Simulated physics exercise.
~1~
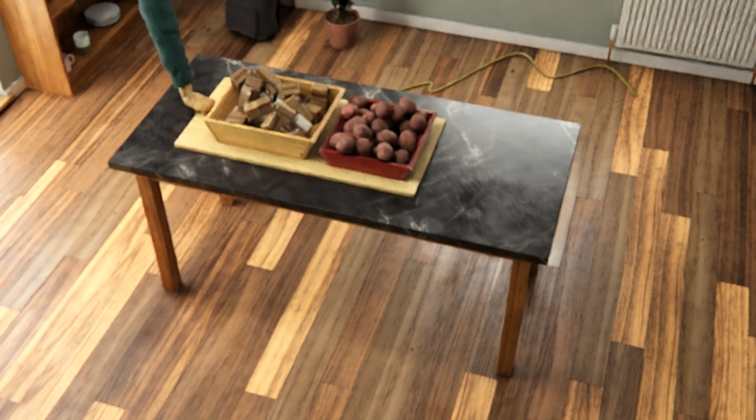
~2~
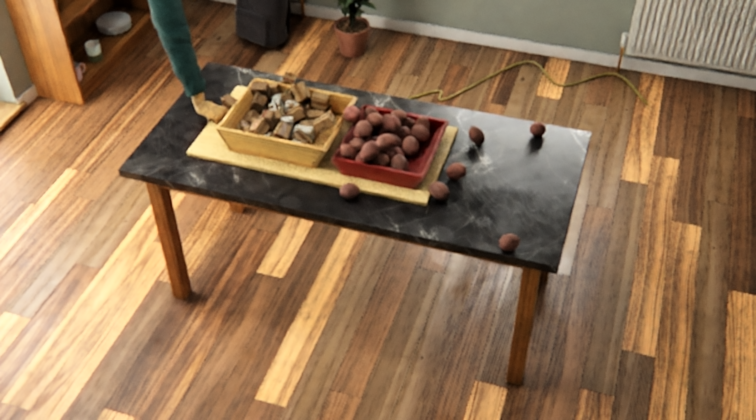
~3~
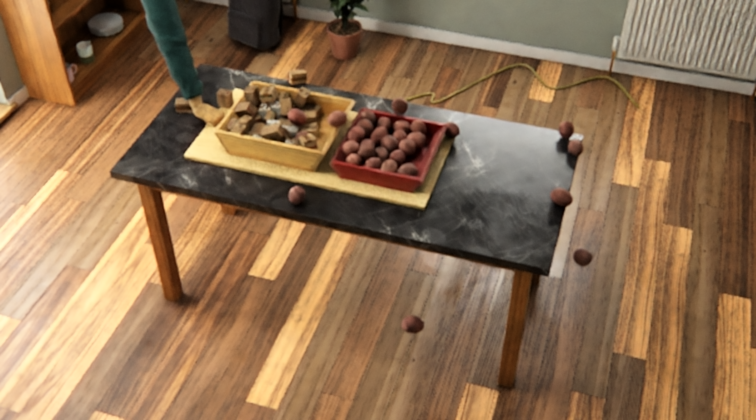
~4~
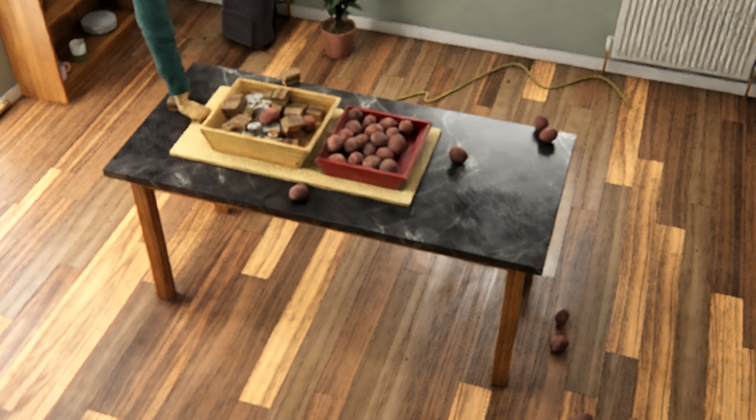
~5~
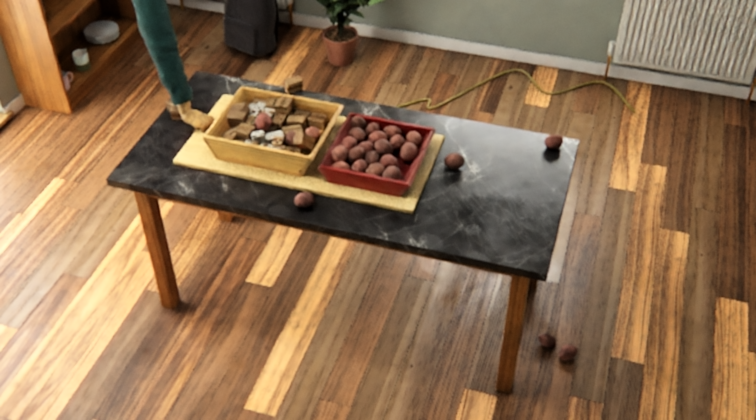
Board with two crates being shaken on a table by a sleeved arm, red potatoes spilling out, some dropping to the floor.
